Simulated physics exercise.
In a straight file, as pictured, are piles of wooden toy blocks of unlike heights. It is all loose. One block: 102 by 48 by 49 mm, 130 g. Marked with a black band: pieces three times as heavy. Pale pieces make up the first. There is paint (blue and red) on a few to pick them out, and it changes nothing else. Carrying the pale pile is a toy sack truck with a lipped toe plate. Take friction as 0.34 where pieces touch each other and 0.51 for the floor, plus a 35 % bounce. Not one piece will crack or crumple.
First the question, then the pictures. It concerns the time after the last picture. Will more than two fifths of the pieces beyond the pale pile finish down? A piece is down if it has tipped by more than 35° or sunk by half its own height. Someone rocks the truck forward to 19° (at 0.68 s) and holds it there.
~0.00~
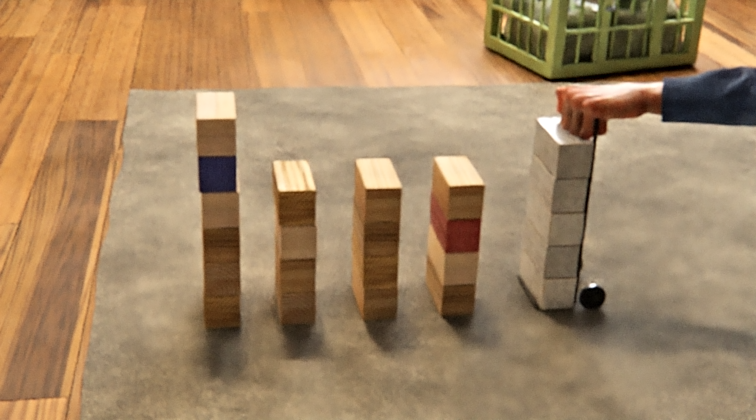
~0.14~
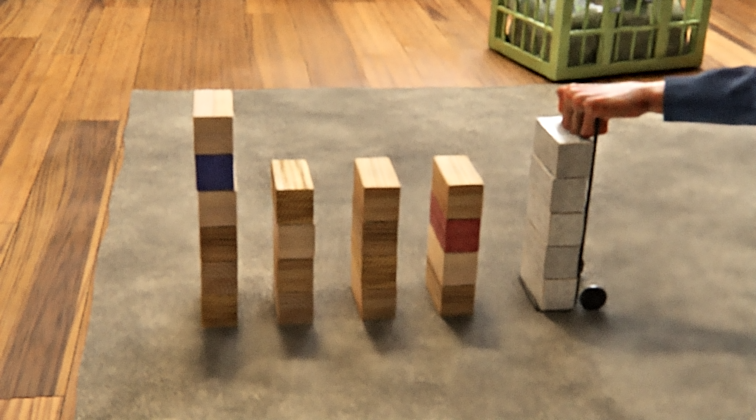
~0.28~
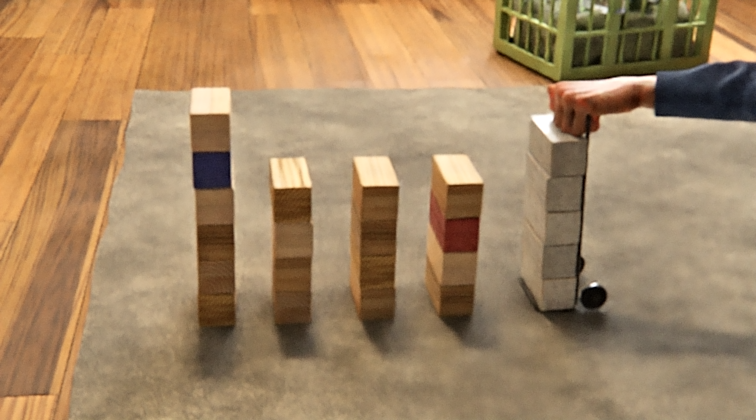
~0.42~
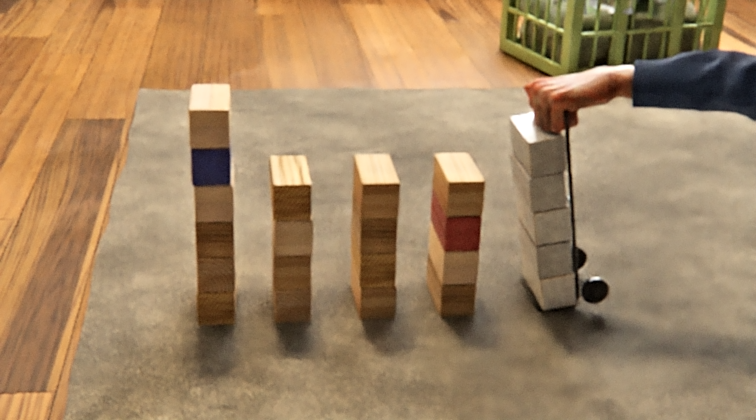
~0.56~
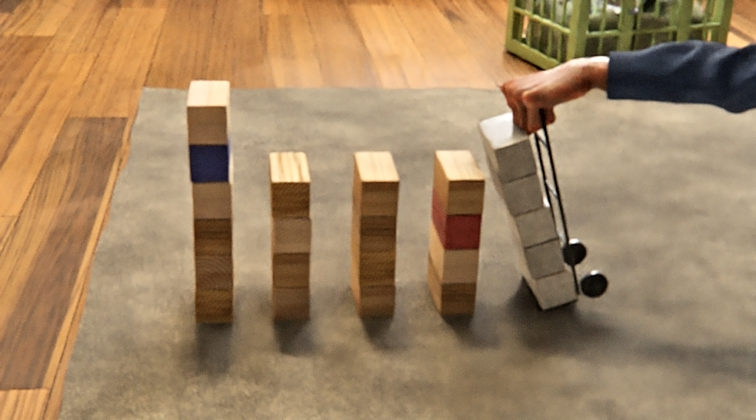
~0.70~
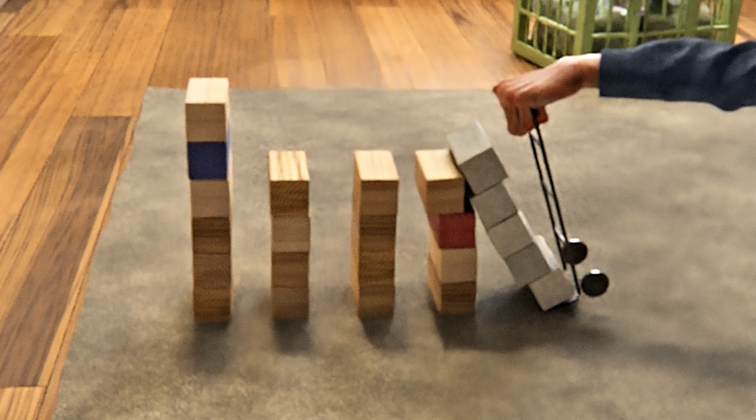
Yes, more than two fifths do.
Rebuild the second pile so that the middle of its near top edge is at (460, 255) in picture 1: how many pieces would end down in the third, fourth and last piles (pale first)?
The tally would be third 2, then fourth 0, then last 0.
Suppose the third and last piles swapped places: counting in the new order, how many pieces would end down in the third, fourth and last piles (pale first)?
Down per pile: Third 5, fourth 4, last 3.
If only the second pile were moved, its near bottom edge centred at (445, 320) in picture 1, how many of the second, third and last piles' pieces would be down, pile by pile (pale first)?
Second 3, third 3, last 6 down.
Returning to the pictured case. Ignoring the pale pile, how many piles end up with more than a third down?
4.
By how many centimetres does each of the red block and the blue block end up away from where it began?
Red ends up some 16 cm away; blue ends up some 52 cm away.
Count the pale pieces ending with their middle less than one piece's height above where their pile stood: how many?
Among the pale pieces, the count is 2.
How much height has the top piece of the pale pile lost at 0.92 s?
I'd put it at close to 6 cm below where it started.
After 0.92 s, 5 of the pale pile down; none of the 18 other blocks down, 8 disturbed; red block 26° from how it stood.
After 1.20 s, 5 of the pale pile down; 7 of the 18 other blocks down; red block 35° from how it stood, 42 mm lower; blue block 14° from how it stood.
After 1.54 s, 5 of the pale pile down; 18 of the 18 other blocks down; red block 38° from how it stood, 45 mm lower; blue block 15° from how it stood, 14 cm lower.
In the end (2.4 s), 5 of the pale pile down; 18 of the 18 other blocks down; blue block upside down; red block 42° from how it stood, 46 mm lower. That is 100 per cent. From the last view, middles, red block near (336, 251).
